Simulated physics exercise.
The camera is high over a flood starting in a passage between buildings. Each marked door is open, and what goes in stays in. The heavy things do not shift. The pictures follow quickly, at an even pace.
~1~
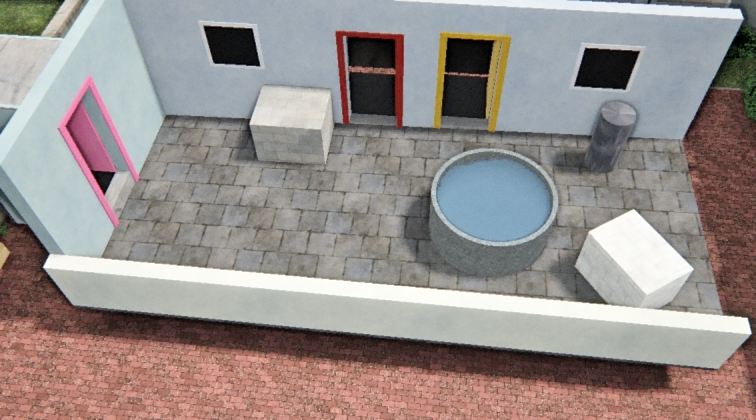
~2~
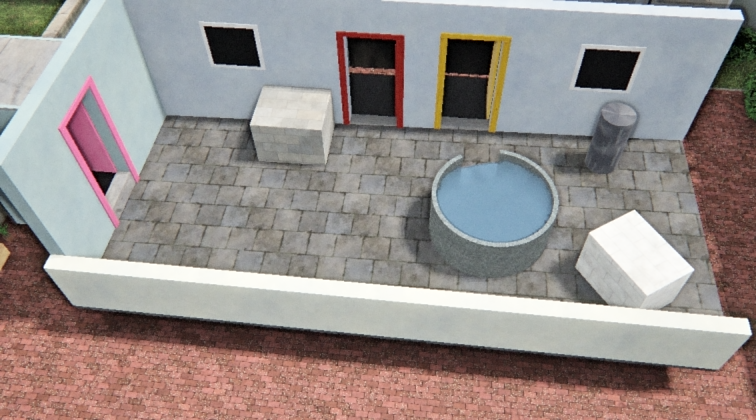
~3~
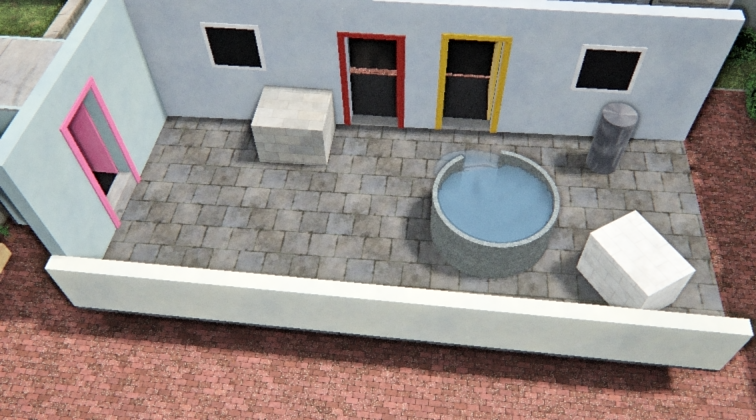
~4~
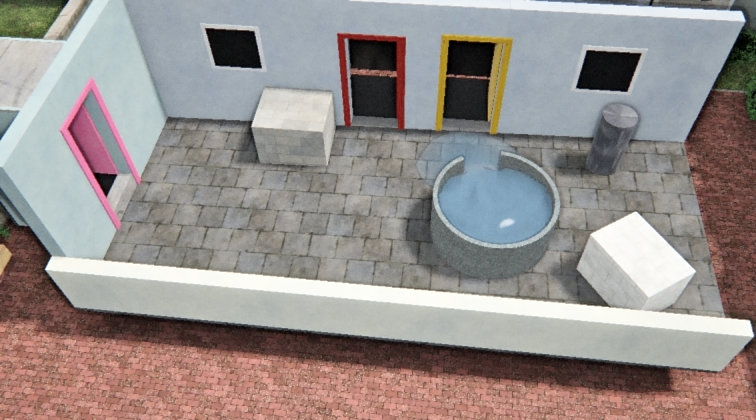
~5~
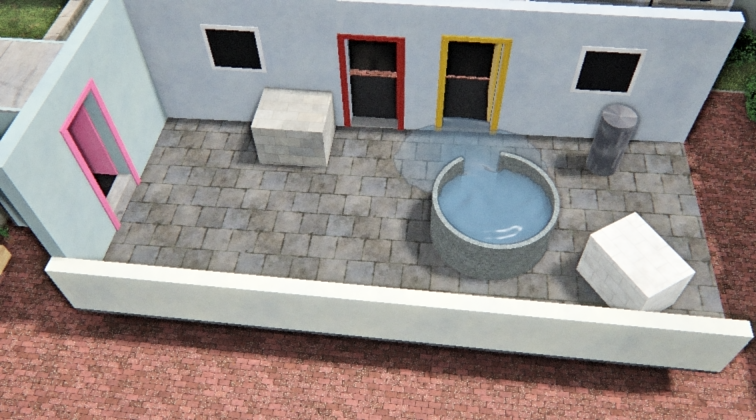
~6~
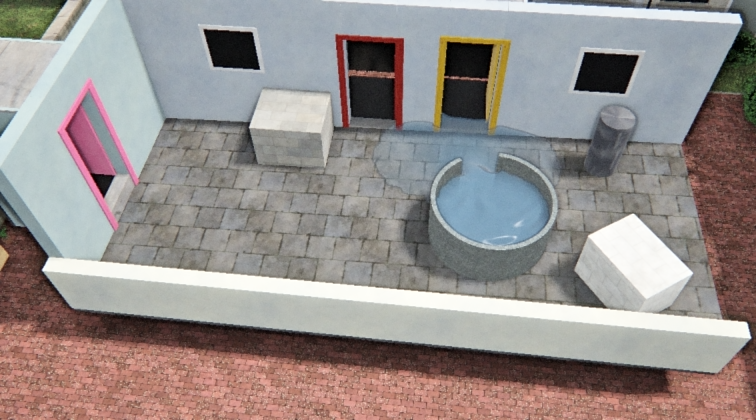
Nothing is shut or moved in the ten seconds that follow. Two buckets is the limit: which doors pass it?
One by one: The pink door stays under that; the red door takes more than that; the yellow door takes more than that.
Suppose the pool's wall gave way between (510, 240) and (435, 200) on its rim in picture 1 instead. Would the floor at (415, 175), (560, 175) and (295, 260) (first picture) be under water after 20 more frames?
One after the other: Free of water, under water, covered.
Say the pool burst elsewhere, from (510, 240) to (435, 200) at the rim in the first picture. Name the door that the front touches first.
That is the pink-painted one.
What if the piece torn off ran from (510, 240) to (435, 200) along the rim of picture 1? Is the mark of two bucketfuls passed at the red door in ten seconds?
One by one: Red door takes less.
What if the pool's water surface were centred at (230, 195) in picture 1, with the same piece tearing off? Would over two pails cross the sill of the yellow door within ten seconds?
Then: Yellow door is under.
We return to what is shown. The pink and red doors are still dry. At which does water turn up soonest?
First comes the red door.
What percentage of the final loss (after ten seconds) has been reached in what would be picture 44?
Some 90 per cent.
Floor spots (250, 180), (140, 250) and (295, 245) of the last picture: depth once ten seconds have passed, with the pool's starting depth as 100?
In turn 0, 8 and 2 in a hundred.
A moment on, water covers 15 % of the floor; the pink door not reached, the red door under two buckets in, the yellow door far over two buckets in.
Next, water covers 20 % of the floor; the pink door not reached, the red door over two buckets in, the yellow door far over two buckets in.
Then, water covers 40 % of the floor; the pink door not reached, the red door over two buckets in, the yellow door far over two buckets in.
Later, water covers 55 % of the floor; the pink door not reached, the red door far over two buckets in, the yellow door far over two buckets in.
In the end, water covers 65 % of the floor; the pink door wet at the sill, nothing in, the red door far over two buckets in, the yellow door far over two buckets in.
